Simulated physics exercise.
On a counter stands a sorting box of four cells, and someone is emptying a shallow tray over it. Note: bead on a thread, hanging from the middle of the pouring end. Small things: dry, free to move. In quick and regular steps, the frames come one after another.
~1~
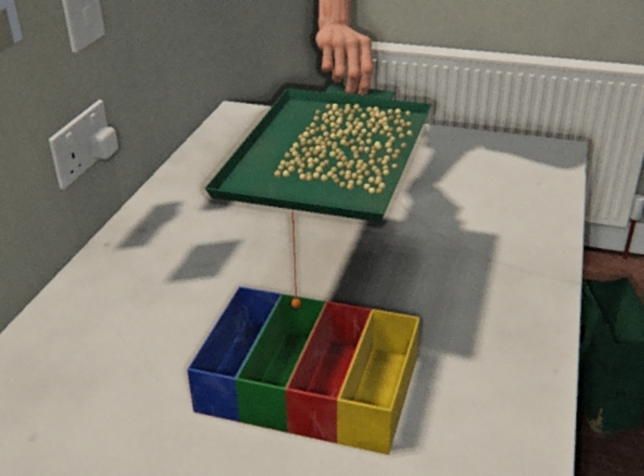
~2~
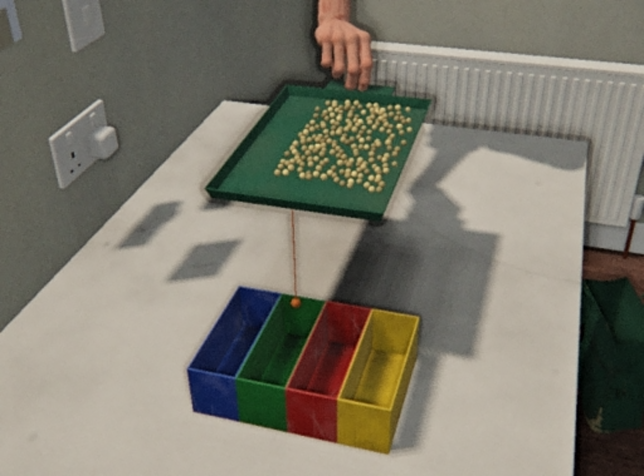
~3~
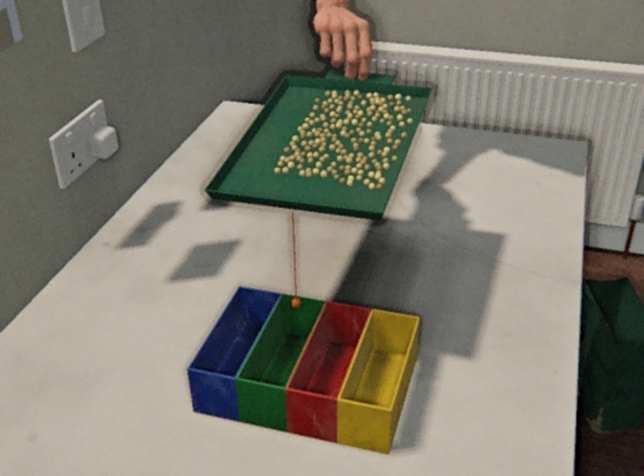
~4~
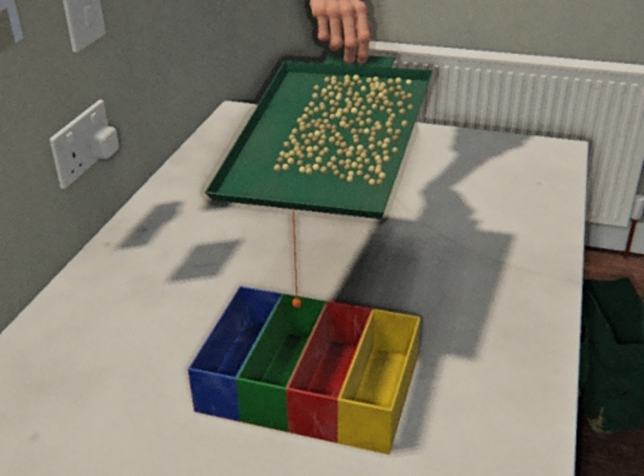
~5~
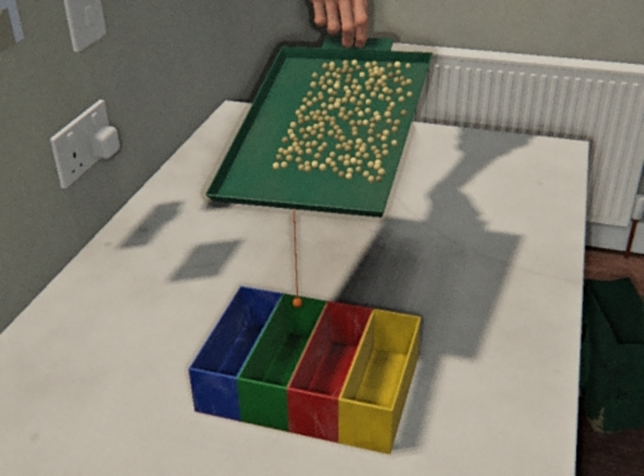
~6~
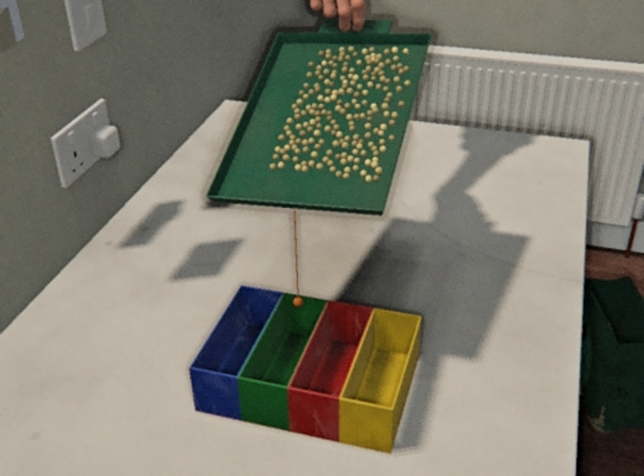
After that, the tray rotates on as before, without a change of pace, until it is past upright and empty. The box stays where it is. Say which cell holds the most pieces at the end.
At the end the blue cell holds the most.
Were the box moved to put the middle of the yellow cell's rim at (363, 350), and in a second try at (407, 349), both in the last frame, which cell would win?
In the first case it's blue, in the second it's the blue cell.
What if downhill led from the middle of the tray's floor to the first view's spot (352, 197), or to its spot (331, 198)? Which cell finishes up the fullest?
Try 1 - yellow / try 2 - that yellow cell.
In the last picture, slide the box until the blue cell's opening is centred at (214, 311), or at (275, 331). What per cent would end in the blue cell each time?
It would be roughly 50 per cent, followed by roughly 20 per cent.
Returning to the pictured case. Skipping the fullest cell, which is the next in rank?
Second comes green.
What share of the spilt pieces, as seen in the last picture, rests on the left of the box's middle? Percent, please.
Estimate: Roughly 100 %.
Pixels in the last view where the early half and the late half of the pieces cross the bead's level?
(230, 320) for the early half, (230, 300) for the late half.
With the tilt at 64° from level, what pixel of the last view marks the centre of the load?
The centre of the load shows up near (243, 239) in the last view.
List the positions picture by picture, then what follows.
Corners of the pouring end at (211, 187) and (381, 211), level; middle of the load at (348, 145), soya beans; bead on its thread at (296, 303); blue cell at (214, 391); green cell at (262, 401); red cell at (312, 412); yellow cell at (364, 423), in the first frame.
Corners of the pouring end at (210, 187) and (380, 210), level; middle of the load at (348, 142), in the second frame.
Corners of the pouring end at (210, 188) and (380, 210), tipped barely, lowest at the left corner; middle of the load at (348, 136), in the third frame.
Corners of the pouring end at (210, 190) and (380, 209), tipped a little, lowest at the left corner; middle of the load at (347, 127), in the fourth frame.
Corners of the pouring end at (211, 192) and (380, 208), tipped clearly, lowest at the left corner; middle of the load at (346, 118), in the fifth frame.
Corners of the pouring end at (211, 193) and (380, 207), tipped clearly, lowest at the left corner; middle of the load at (343, 112), most on the move; blue cell at (215, 390); green cell at (264, 400); red cell at (314, 411); yellow cell at (366, 422), in the sixth frame.
Soon after the last picture, tray tipped steeply; about a third on the tray; a small part in the blue cell; a small part in the green cell; about half falling or outside the box.
A little later, tray tipped past a quarter turn; a stray few on the tray; about half in the blue cell; about a quarter in the green cell; a stray few in the red cell; about a third falling or outside the box.
Later still, tray tipped past a quarter turn; about half in the blue cell; about a quarter in the green cell; a stray few in the red cell; about a third falling or outside the box.
At rest, tray tipped past a quarter turn; about half in the blue cell; about a quarter in the green cell; a stray few in the red cell; none in the yellow cell; about a third outside the box.
